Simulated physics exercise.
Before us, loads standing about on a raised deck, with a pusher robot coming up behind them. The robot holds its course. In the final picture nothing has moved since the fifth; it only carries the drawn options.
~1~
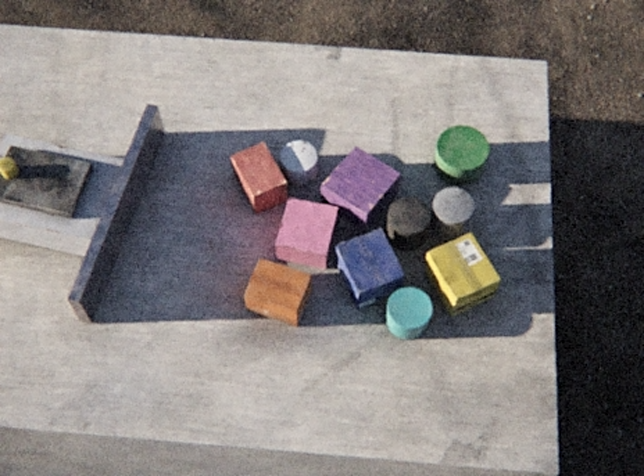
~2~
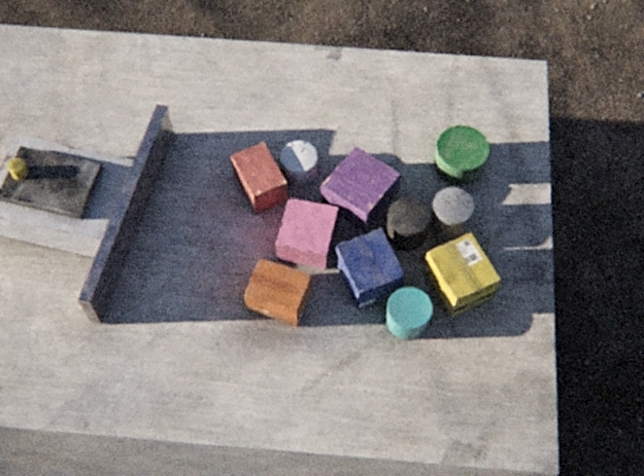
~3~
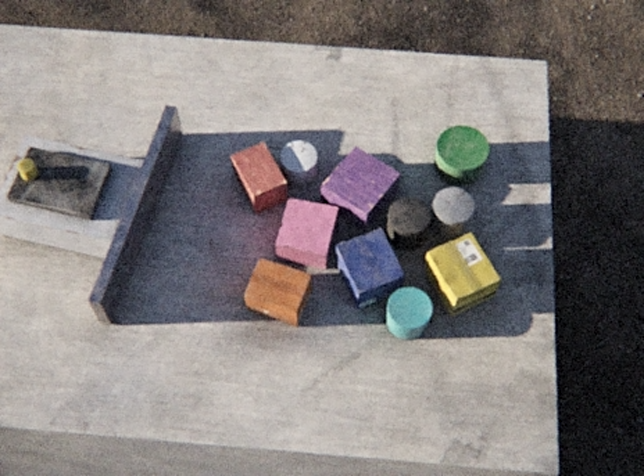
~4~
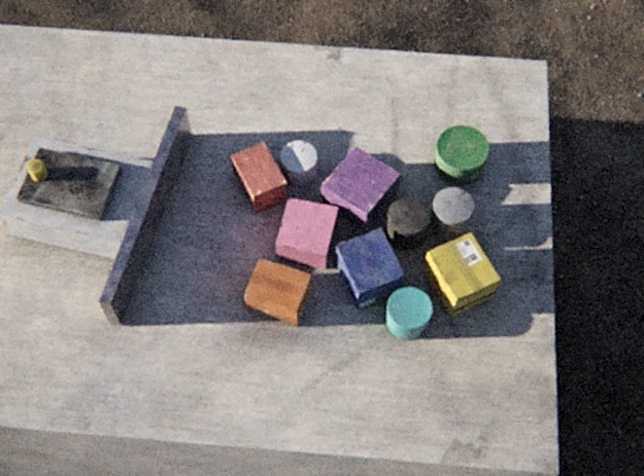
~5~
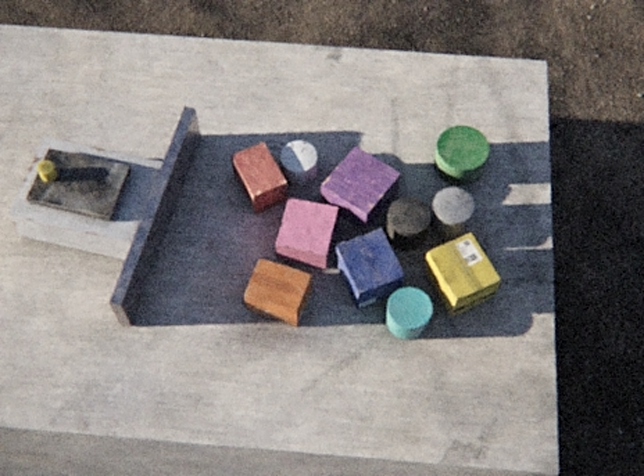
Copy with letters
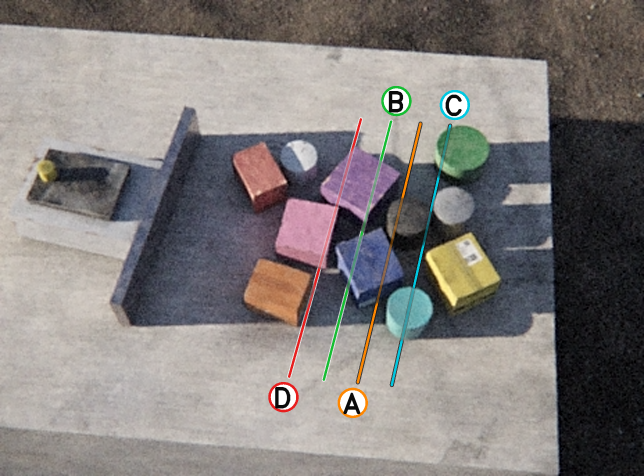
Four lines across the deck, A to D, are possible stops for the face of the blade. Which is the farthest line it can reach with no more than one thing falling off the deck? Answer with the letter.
Stop at C.
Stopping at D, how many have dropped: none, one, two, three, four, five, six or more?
In all, none.
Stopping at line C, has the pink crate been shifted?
By then, yes.
On the marked copy, A at (391, 244); B at (360, 241); C at (423, 246); D at (328, 239).
Taking C. A third of the way, robot (181, 192); white canister (333, 163); red crate (291, 183).
Two thirds of the way, robot (278, 199); yellow parcel (486, 286); grey canister (484, 218).
When it is over, robot (350, 204); yellow parcel (547, 306); grey canister (537, 232); none fallen.
As for the rest, A is within the limit but short; B is within the limit but short; D is within the limit but short.
